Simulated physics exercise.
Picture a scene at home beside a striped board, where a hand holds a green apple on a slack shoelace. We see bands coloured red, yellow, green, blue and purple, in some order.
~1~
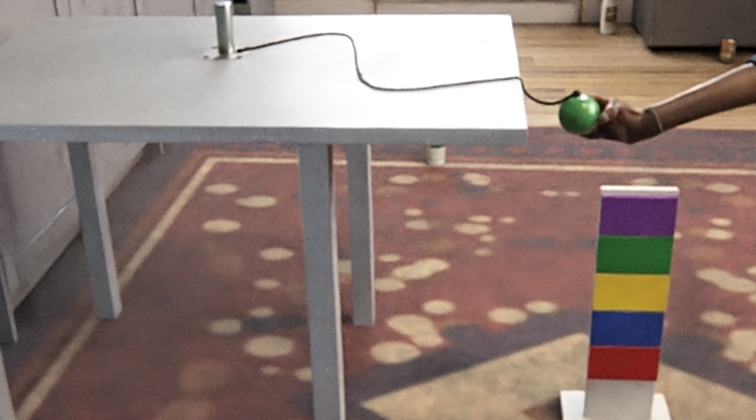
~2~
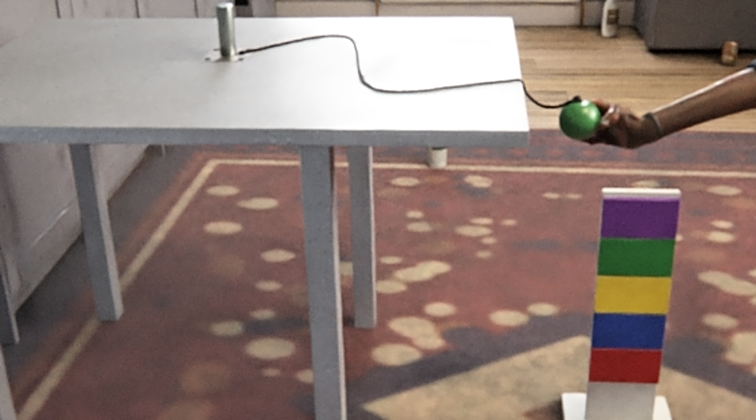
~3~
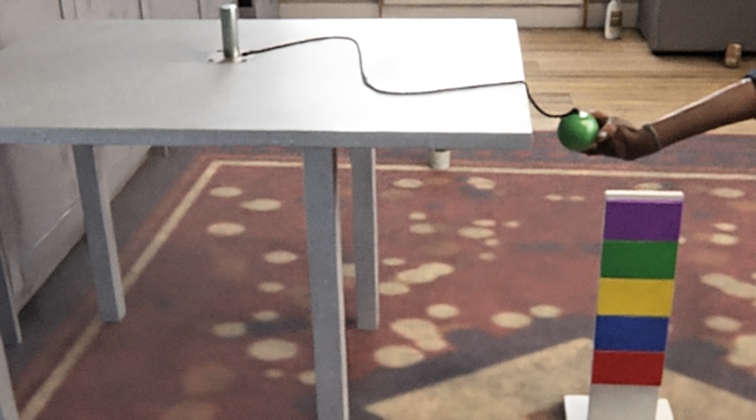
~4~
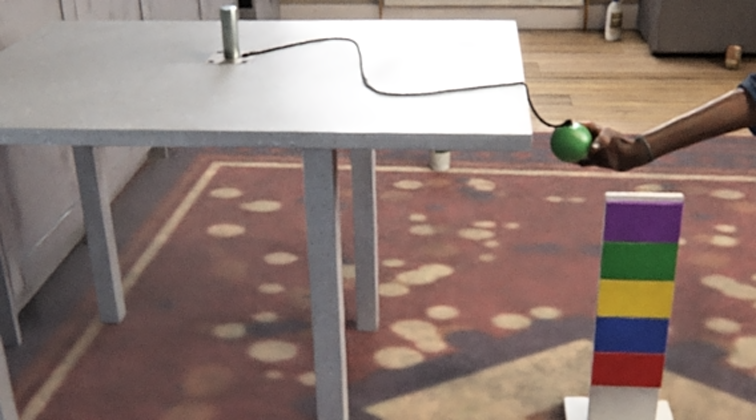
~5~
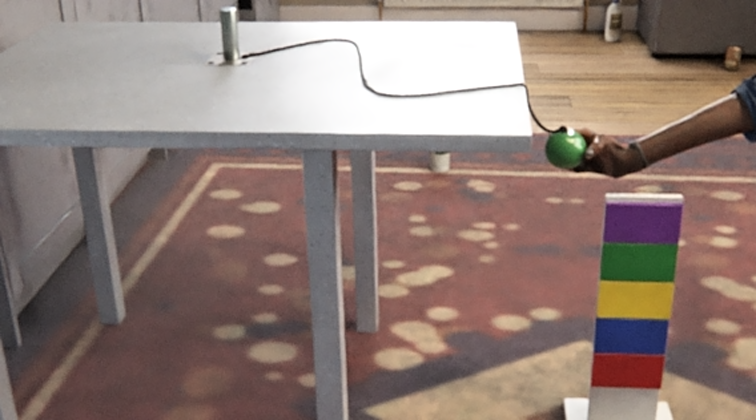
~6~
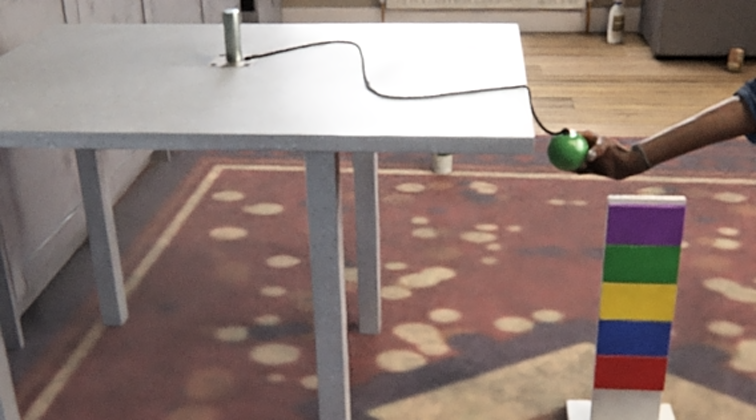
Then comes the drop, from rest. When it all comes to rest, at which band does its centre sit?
At blue.
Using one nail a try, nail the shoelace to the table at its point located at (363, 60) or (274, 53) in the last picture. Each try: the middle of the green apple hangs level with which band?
Going through them one at a time, the answers are green; blue.
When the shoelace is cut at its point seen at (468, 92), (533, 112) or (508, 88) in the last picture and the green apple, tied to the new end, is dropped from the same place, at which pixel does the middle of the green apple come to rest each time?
Roughly at (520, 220) for the first, (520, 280) for the second and (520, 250) for the third.
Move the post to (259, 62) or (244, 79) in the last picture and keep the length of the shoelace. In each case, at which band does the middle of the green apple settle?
Trial 1 - red; trial 2 - red.
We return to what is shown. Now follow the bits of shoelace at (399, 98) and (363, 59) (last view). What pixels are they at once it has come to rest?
(523, 130) for the first, (443, 64) for the second.
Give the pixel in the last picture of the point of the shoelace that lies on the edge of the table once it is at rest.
Roughly (369, 83).
Soon after, apple near (549, 340); level with blue.
Then, apple near (489, 285); level with blue.
Further on, apple near (528, 318); level with blue.
At rest, apple near (510, 307); level with blue. Its middle rests at the blue band.
